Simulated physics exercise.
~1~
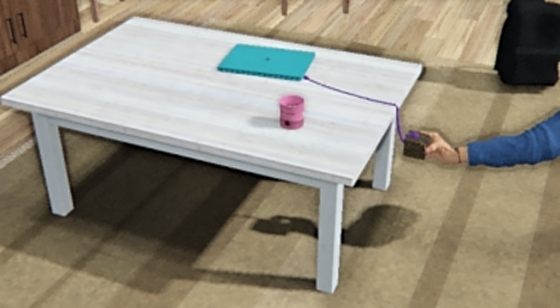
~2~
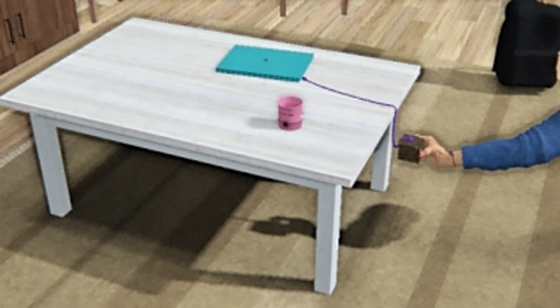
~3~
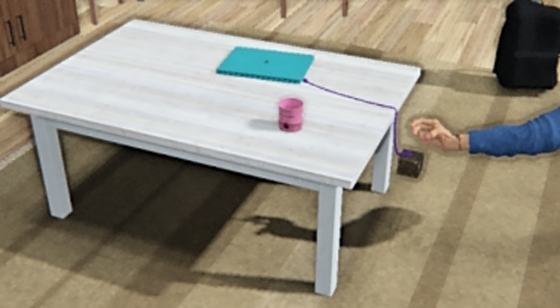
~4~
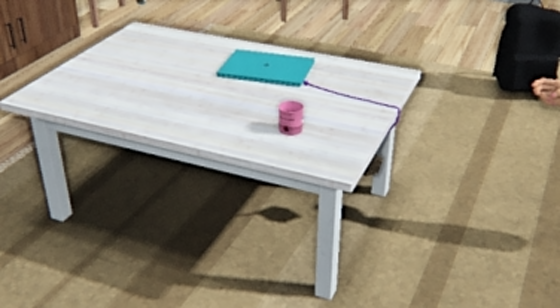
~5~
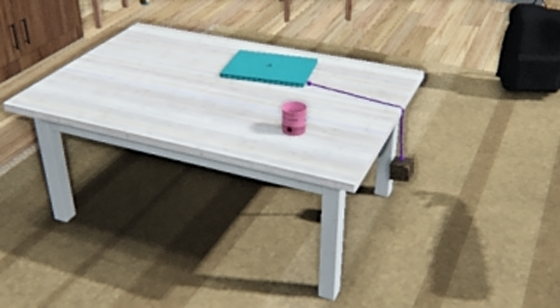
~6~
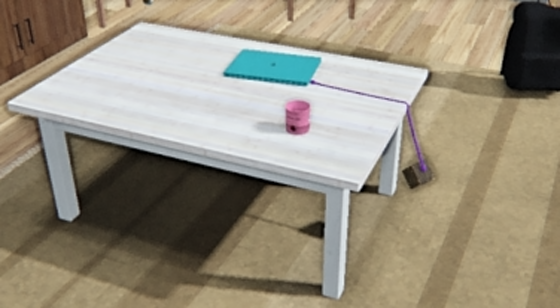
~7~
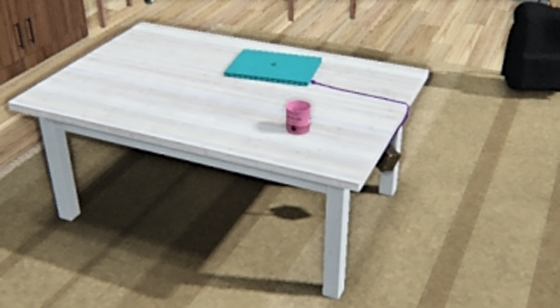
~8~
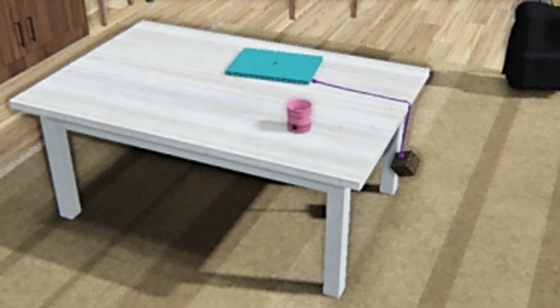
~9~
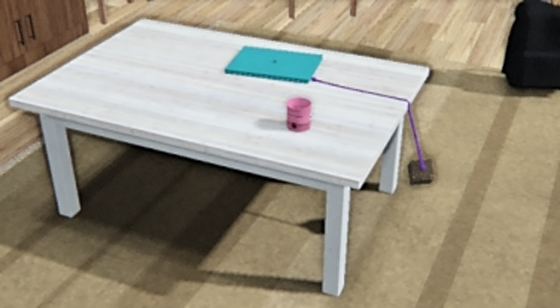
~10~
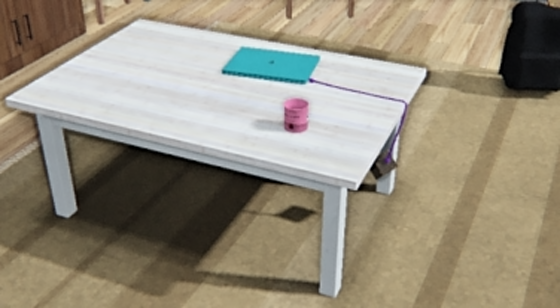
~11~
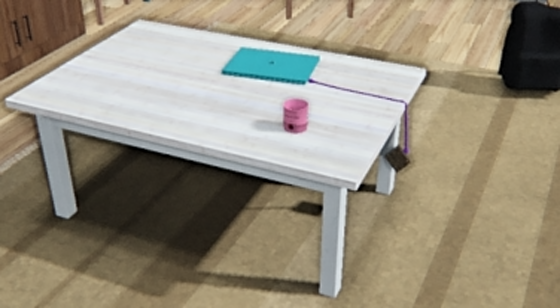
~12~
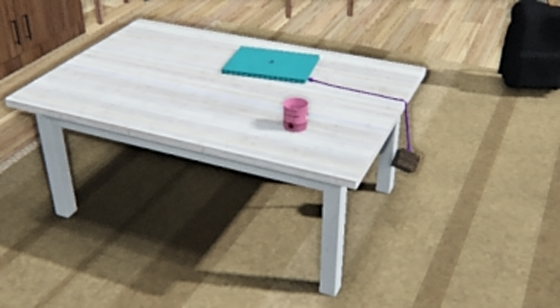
In this clip, a hand at the right releases a dark block on a purple cord running across a white table to a turquoise laptop, then withdraws. The block swings back and forth beside the table edge, still hanging above the floor, while the laptop and pink cup stay on top.
